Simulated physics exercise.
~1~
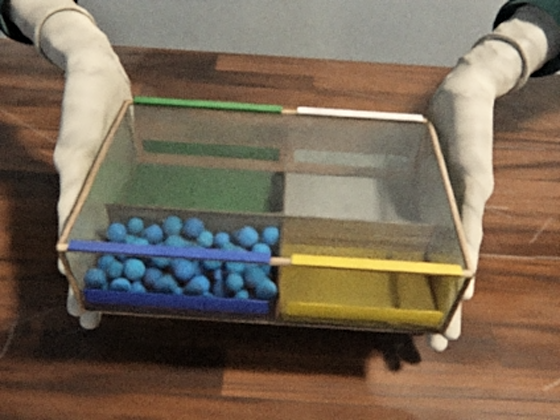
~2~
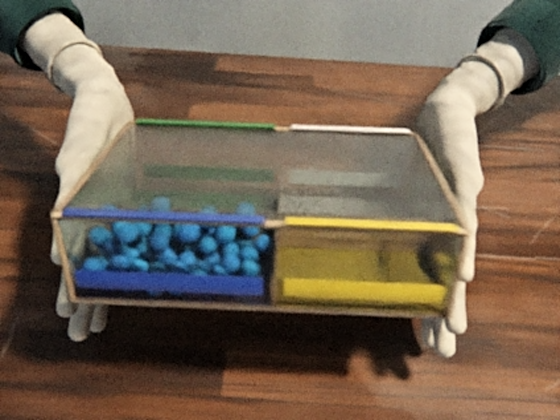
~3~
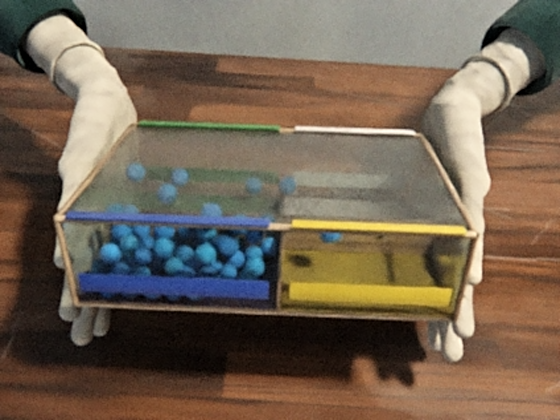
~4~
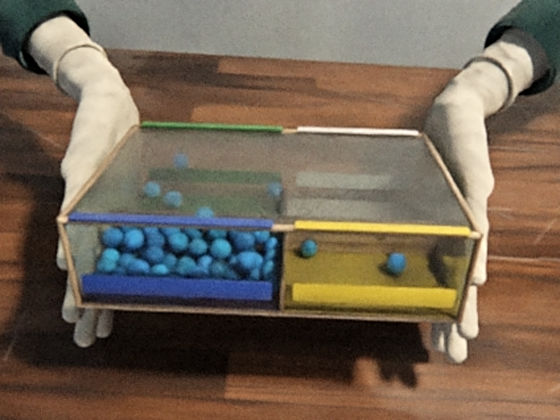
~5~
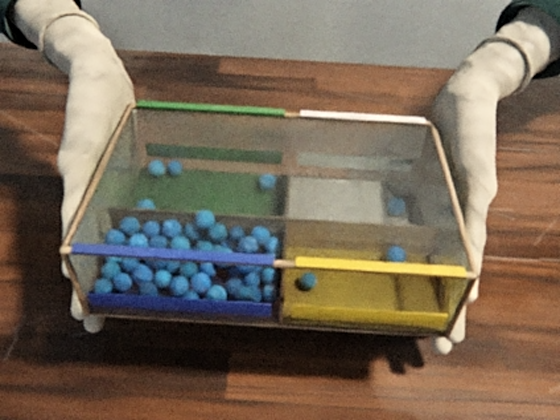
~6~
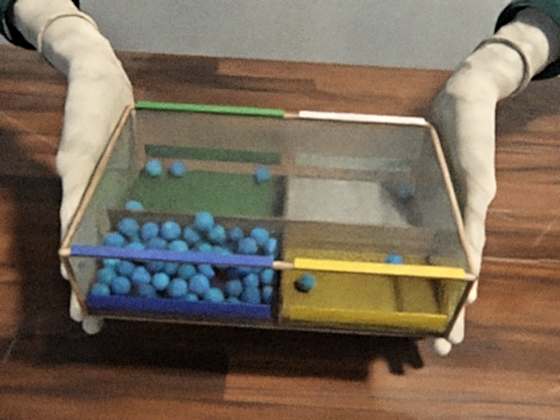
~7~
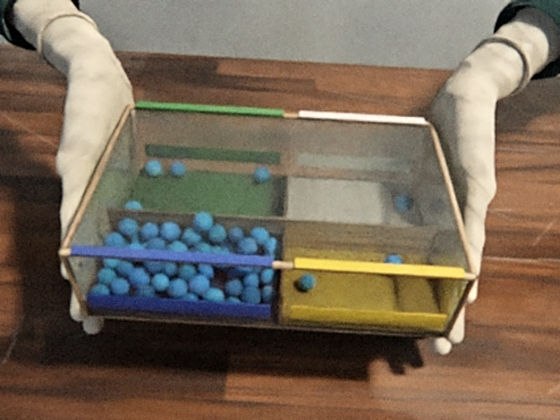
Over a wooden table, two pale hands held a clear, lidded box of blue balls piled in its blue compartment, shook and tilted it, then levelled it, leaving most balls there and a few scattered in the green, yellow and white sections.
